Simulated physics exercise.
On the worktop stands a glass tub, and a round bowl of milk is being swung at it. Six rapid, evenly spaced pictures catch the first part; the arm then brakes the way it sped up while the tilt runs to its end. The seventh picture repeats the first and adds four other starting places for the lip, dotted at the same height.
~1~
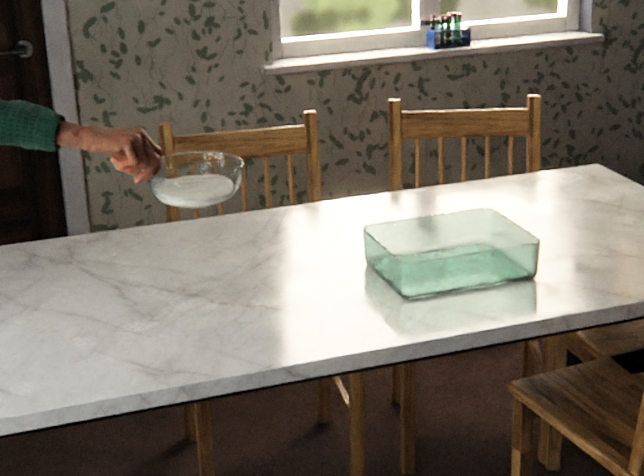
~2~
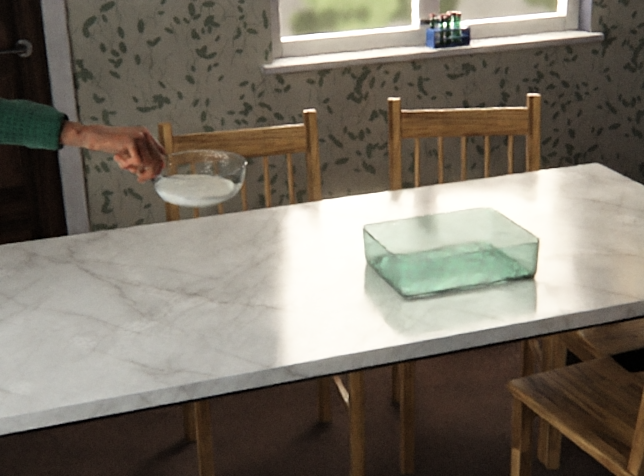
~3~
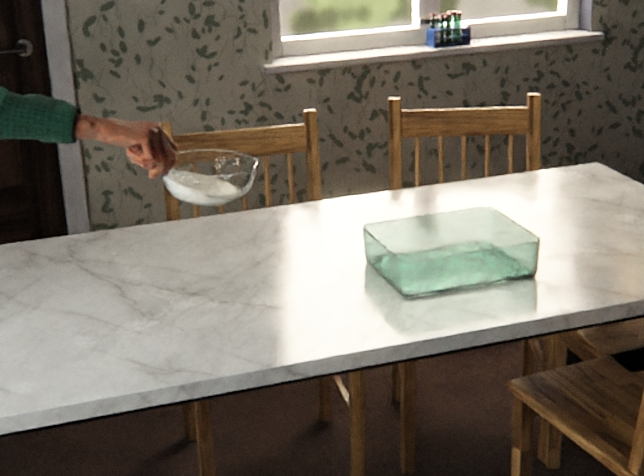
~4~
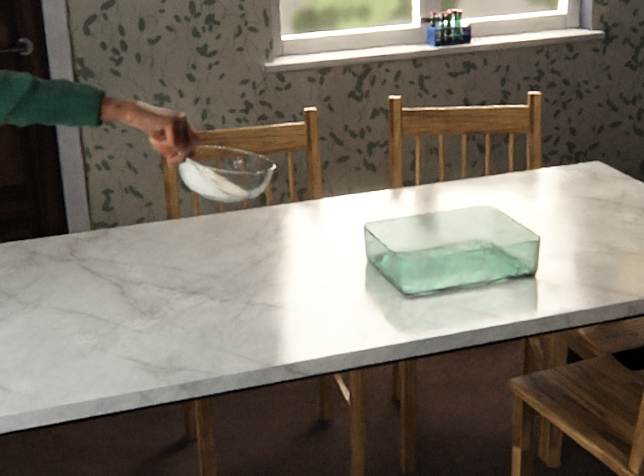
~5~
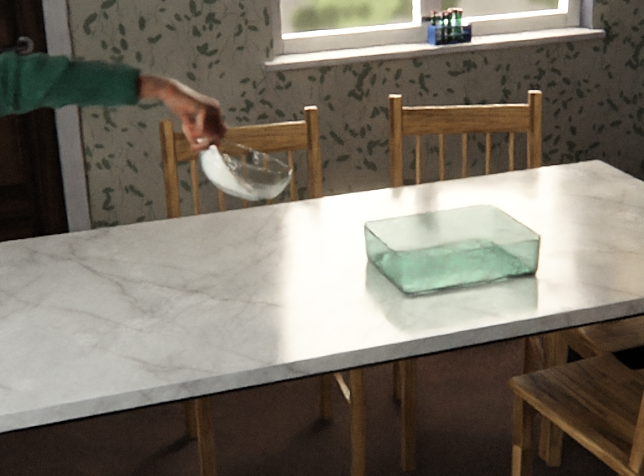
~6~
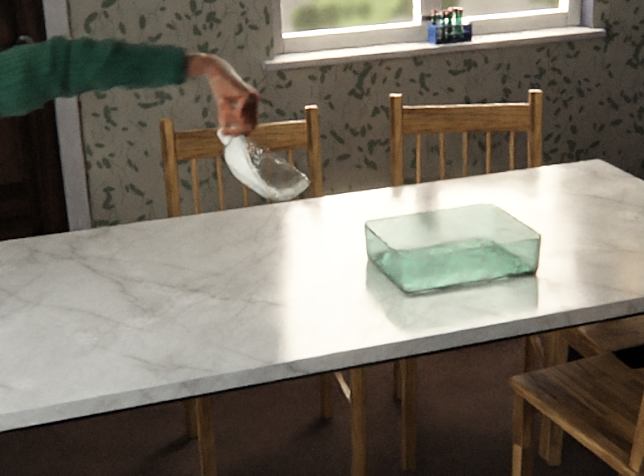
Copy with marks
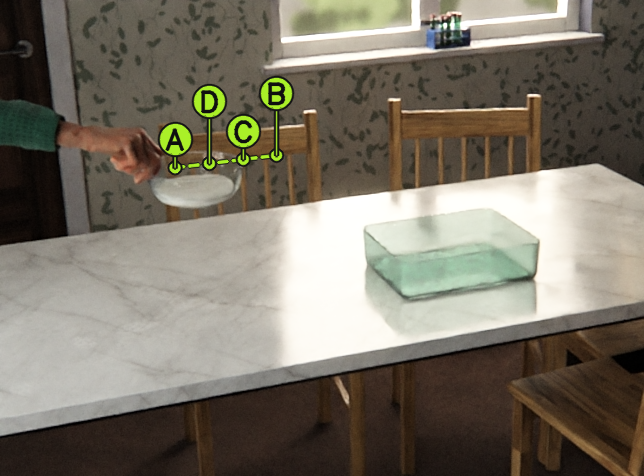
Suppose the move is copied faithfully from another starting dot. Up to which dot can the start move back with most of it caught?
Use place B.
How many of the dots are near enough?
One.
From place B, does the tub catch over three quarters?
No, less.
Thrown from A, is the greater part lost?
Yes, that goes wrong.
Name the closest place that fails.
That is place C.
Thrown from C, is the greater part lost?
Yes, it does.
On the marked copy, A at (175, 167); B at (276, 155); C at (243, 159); D at (209, 163).
If A is chosen, about 1 % lands in the tub, 98 % falls short.
If B is chosen, about 64 % lands in the tub, 19 % falls short and 16 % goes beside or beyond.
If C is chosen, about 33 % lands in the tub, 61 % falls short and 6 % goes beside or beyond.
If D is chosen, about 7 % lands in the tub, 88 % falls short and 5 % goes beside or beyond.
